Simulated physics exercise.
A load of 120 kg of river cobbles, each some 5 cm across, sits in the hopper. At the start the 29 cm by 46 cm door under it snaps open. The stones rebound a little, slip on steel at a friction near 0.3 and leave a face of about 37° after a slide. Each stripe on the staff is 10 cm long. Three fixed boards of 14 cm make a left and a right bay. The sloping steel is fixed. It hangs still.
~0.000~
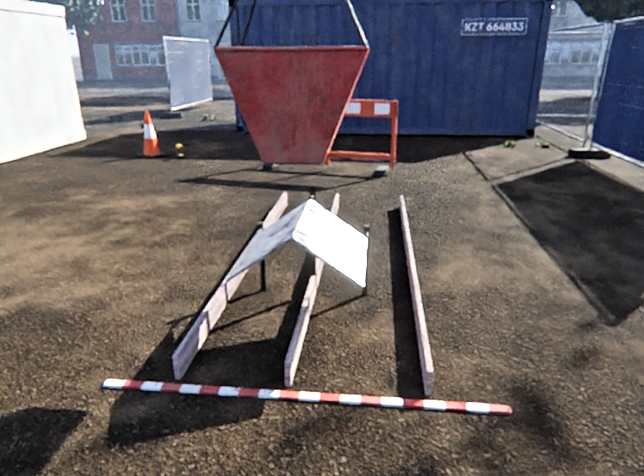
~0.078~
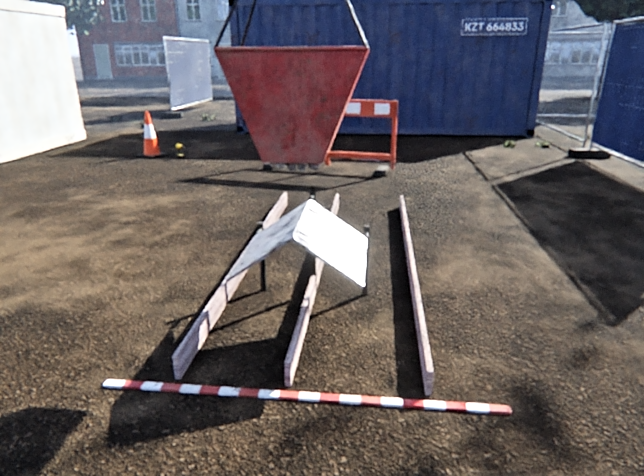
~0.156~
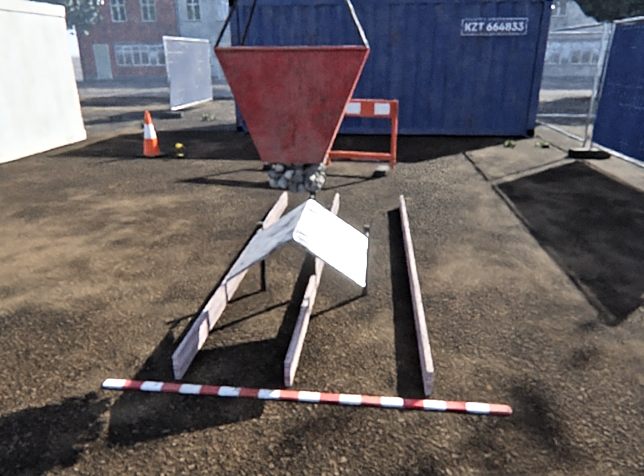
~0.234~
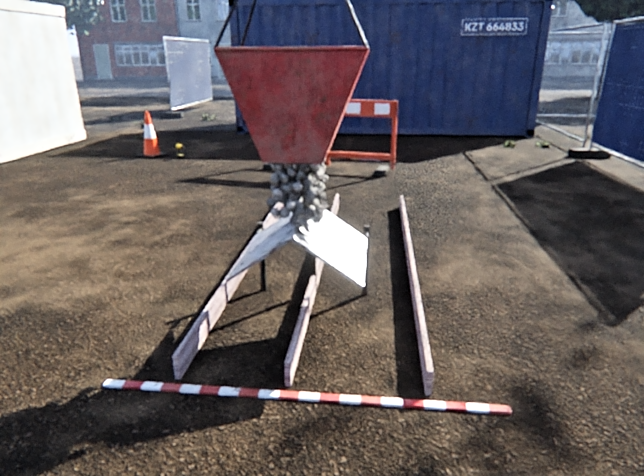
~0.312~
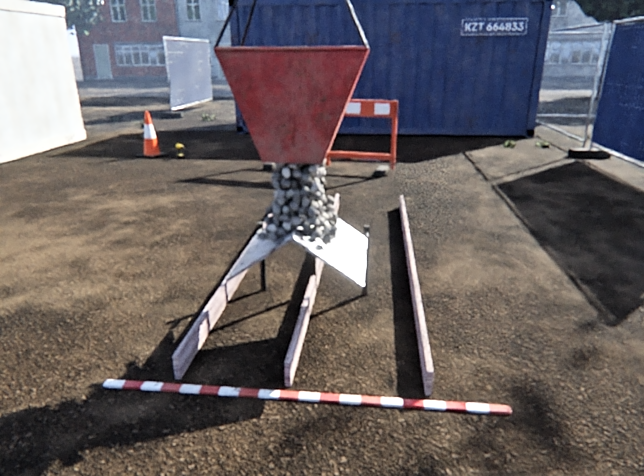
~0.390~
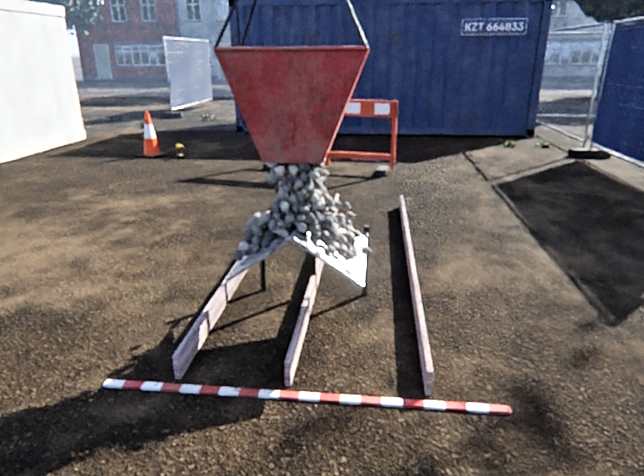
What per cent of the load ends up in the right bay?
Some 33 per cent of it.
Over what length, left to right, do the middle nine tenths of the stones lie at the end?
Roughly 240 cm.
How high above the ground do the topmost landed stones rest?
About 16 cm.
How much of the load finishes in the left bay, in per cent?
Near 5 in a hundred.
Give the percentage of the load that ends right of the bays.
Some 15 per cent of the load.
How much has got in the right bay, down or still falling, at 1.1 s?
Some 35 per cent.
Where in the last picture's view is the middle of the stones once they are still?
Near (236, 319).
After 0.7 s, 0 % in the hopper, 50 % on the steel, 12 % falling or lying left of the bays, 15 % falling or lying in the left bay, 21 % falling or lying in the right bay, 2 % falling or lying right of the bays; the stones farthest right are at (449, 322).
After 1.1 s, 0 % in the hopper, 3 % on the steel, 40 % falling or lying left of the bays, 11 % falling or lying in the left bay, 34 % falling or lying in the right bay, 12 % falling or lying right of the bays; the stones farthest right are at (534, 344).
After 1.7 s, 0 % in the hopper, 46 % falling or lying left of the bays, 7 % falling or lying in the left bay, 33 % falling or lying in the right bay, 14 % falling or lying right of the bays; the stones farthest right are at (575, 343).
After 2.6 s, 0 % in the hopper, 46 % falling or lying left of the bays, 7 % falling or lying in the left bay, 33 % falling or lying in the right bay, 14 % falling or lying right of the bays; the stones farthest right are at (575, 343).
After 4.5 s, 0 % in the hopper, 46 % left of the bays, 7 % in the left bay, 33 % in the right bay, 14 % right of the bays; the stones farthest right are at (575, 343).
